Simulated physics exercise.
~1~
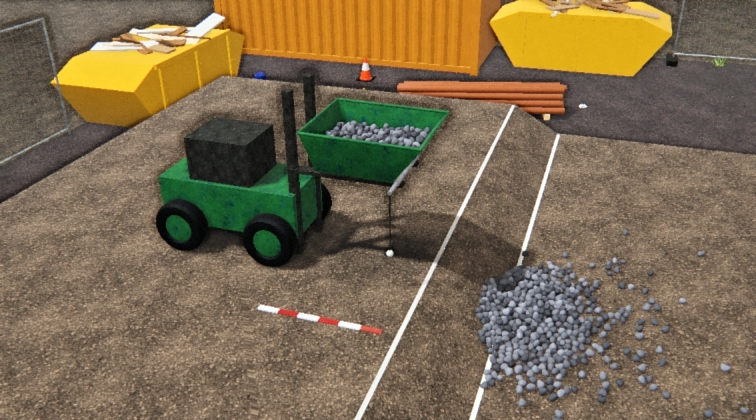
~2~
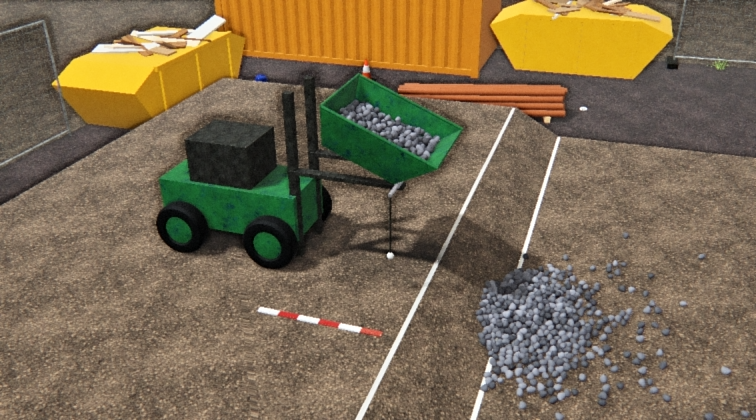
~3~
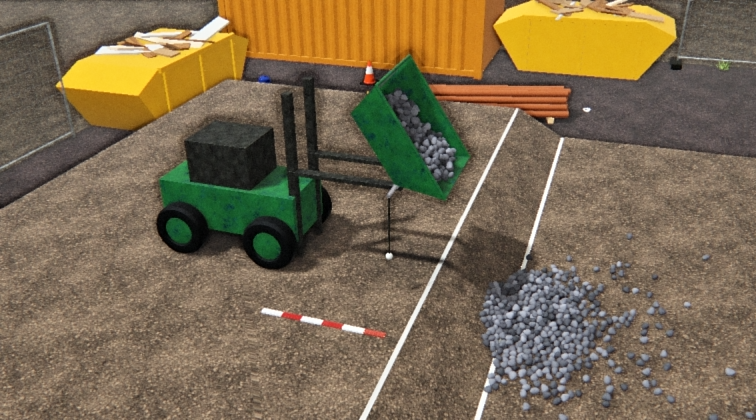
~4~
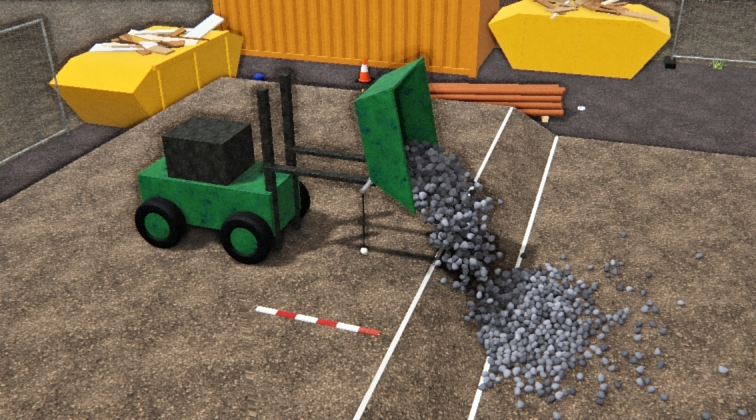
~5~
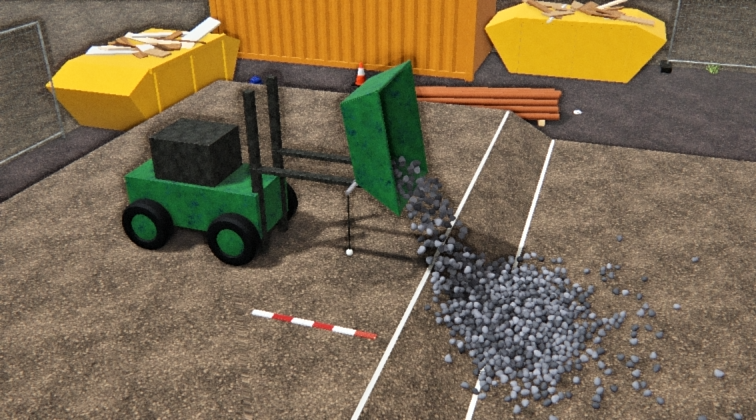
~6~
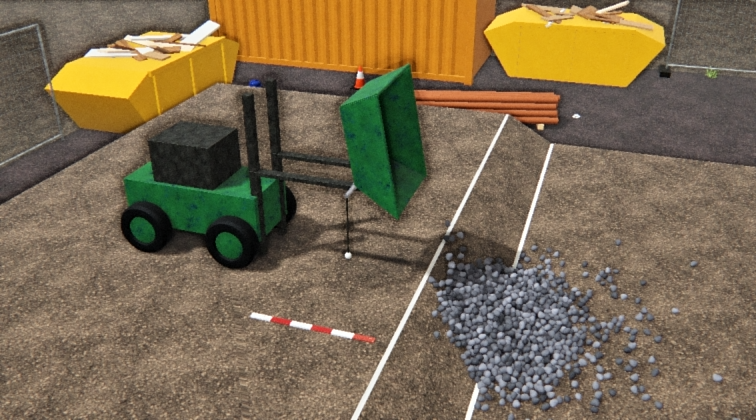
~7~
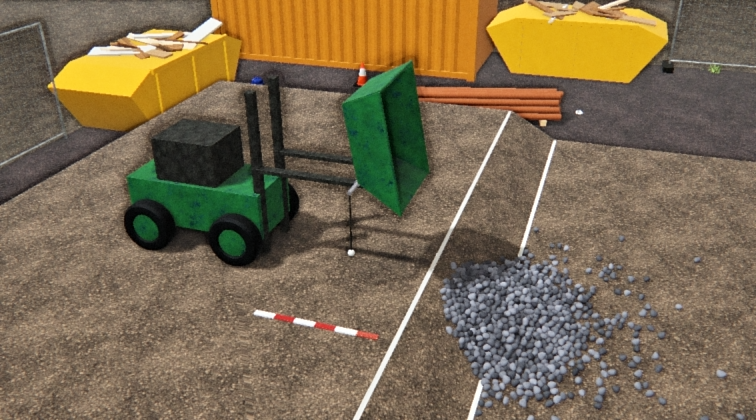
A green four-wheeled machine with a black block on top stands on brown ground at left, holding a green skip of grey stones, seen from above by a slightly swaying camera. An earlier heap of stones lies at right, beside a slope edged with white lines, with yellow containers and an orange one behind. The skip rises and tips steadily to the right while its stones stay in. Then the machine backs left as the stones pour down the slope onto the heap. Finally the skip hangs steeply tipped and empty above one larger, still pile.
